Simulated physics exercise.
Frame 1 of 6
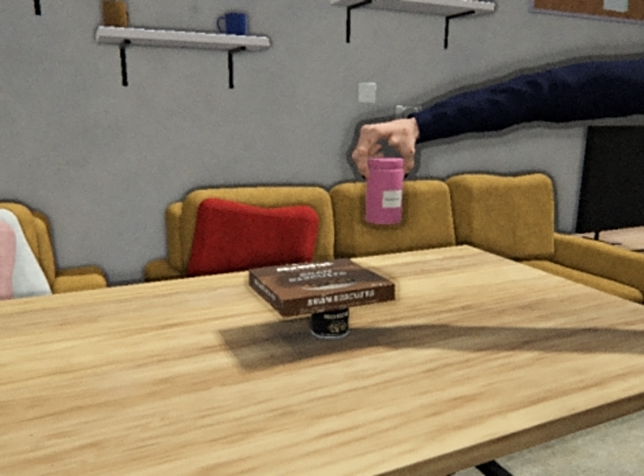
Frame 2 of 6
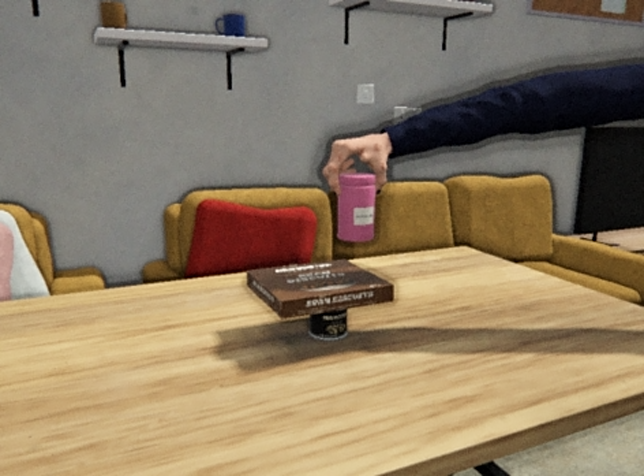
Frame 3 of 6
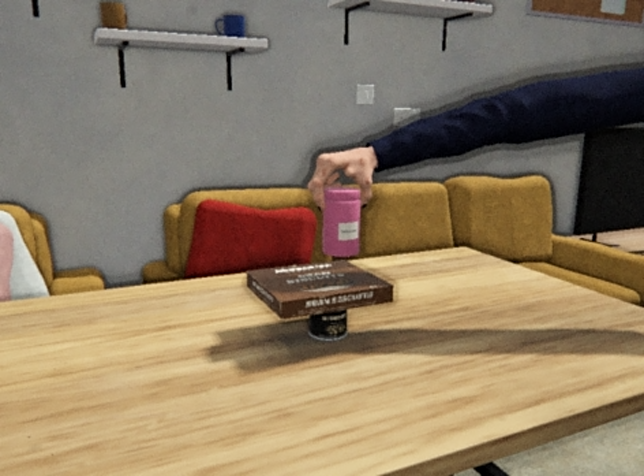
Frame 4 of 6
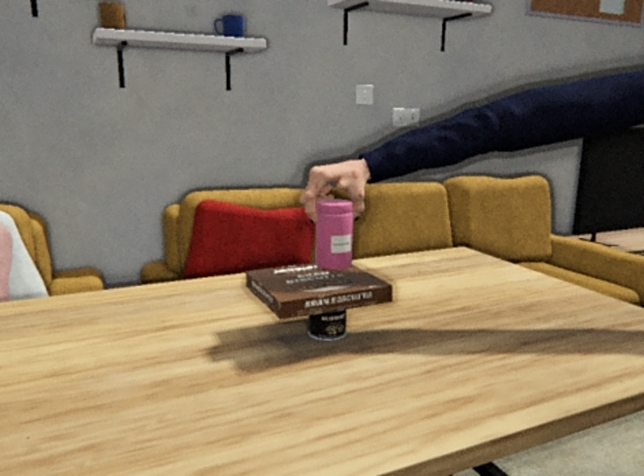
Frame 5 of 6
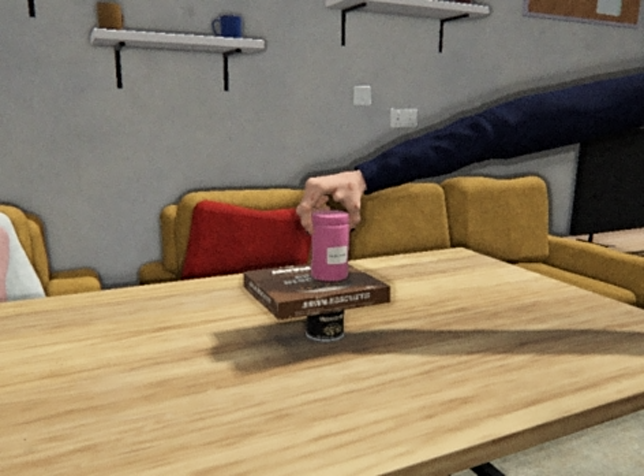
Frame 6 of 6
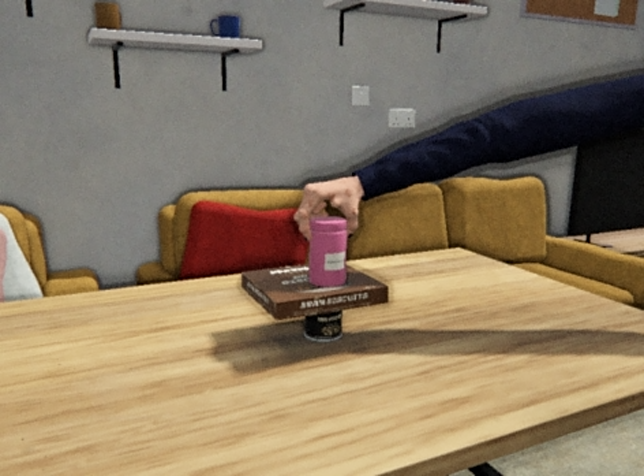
In a living room, a hand reached in from the right and lowered a pink jar, drifting left, onto a flat brown packet balanced on a small dark can on a wooden table.
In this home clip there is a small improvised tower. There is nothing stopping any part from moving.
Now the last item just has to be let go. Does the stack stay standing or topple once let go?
It stays standing.
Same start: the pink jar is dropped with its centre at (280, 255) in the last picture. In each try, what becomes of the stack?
What happens next is that it goes down.
Then, 0.30 s later than the last frame, all is still.
Then, 0.80 s later than the last frame, pink jar resting near (328, 252).
When it is over, all 3 as before. End places, in pixels of the last picture, pink jar near (328, 251). The stack stays up.
